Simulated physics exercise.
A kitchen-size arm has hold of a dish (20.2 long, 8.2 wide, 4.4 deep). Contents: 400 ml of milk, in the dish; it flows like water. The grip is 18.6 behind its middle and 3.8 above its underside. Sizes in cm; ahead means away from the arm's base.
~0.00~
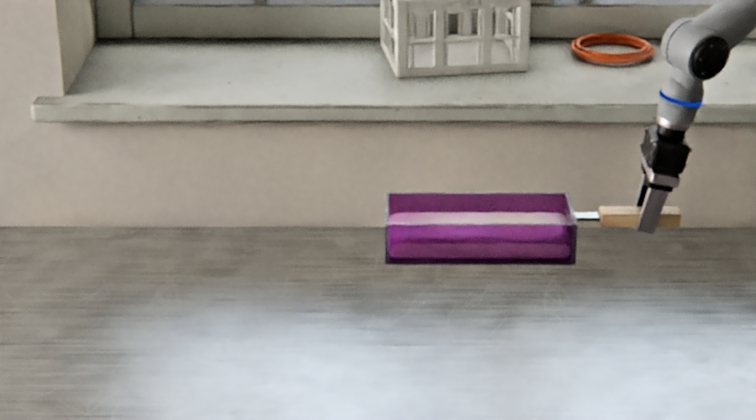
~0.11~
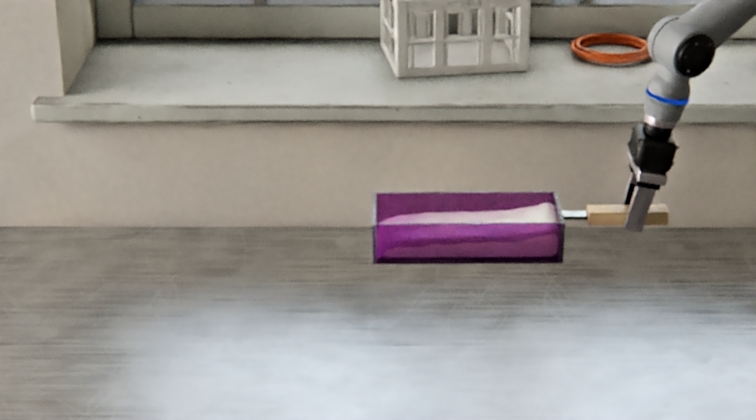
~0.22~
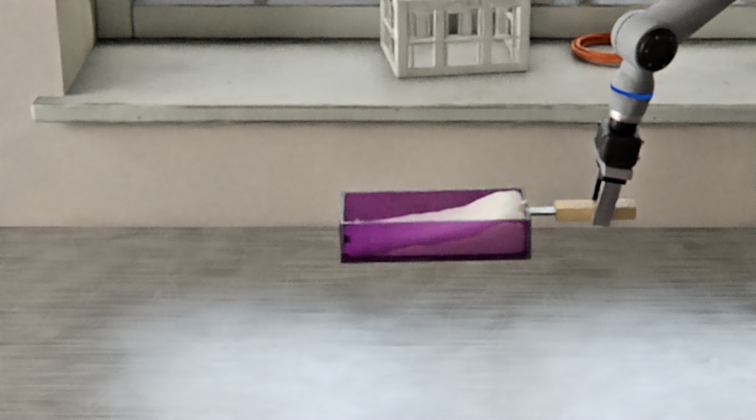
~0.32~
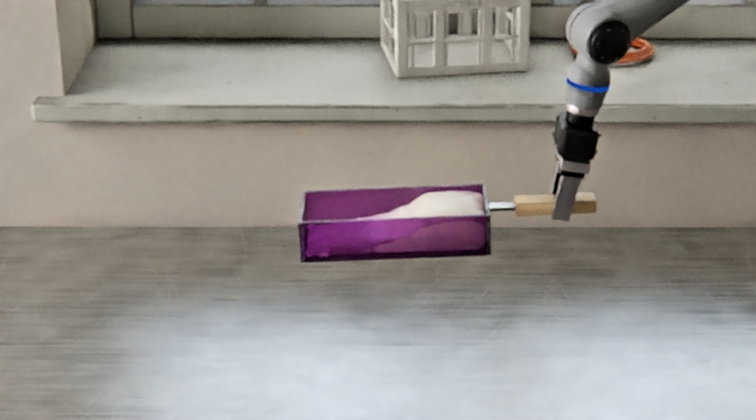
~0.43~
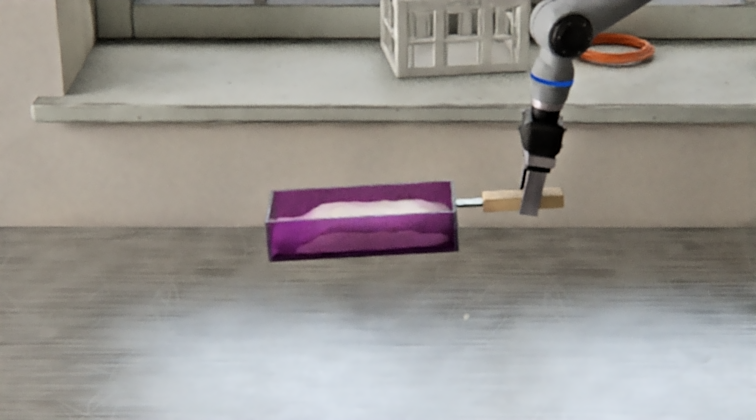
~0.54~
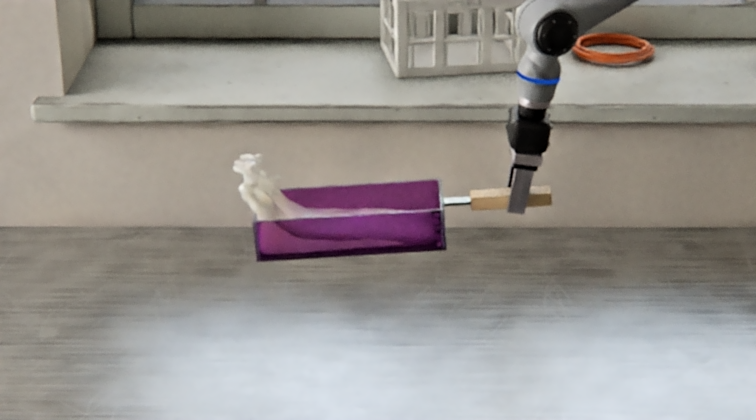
The video shows a robot arm carrying a purple see-through dish of milk leftward above a grey surface, tilting it slightly as the milk heaps toward the right, then surges left and splashes up above the left end.
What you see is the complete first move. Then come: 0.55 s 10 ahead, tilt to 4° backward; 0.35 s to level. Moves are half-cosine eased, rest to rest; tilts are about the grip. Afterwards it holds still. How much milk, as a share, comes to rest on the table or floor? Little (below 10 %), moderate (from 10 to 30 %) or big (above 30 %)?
Share on the table or floor: Moderate (from 10 to 30 %).
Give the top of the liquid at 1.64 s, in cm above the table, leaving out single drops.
Up to some 20 cm.
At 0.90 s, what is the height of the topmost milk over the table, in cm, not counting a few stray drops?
About 23 cm.
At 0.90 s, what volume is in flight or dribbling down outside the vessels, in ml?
About 0 ml.
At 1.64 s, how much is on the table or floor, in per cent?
Near 18 %.
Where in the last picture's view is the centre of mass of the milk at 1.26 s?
Near (255, 210).
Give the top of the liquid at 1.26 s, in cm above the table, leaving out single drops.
About 22 cm.
After 0.90 s, tilted 2° backward, liquid up to 25 above the table; 335 ml in the dish, 65 ml on the table or floor.
After 1.26 s, tilted 2° backward, liquid up to 22 above the table; 330 ml in the dish, 70 ml on the table or floor.
After 1.64 s, level, liquid up to 21 above the table; 330 ml in the dish, 70 ml on the table or floor.
After 2.44 s, level, liquid up to 21 above the table; 330 ml in the dish, 70 ml on the table or floor.
In the end, 330 ml in the dish, 70 ml on the table or floor. That is 17 % on the table or floor.
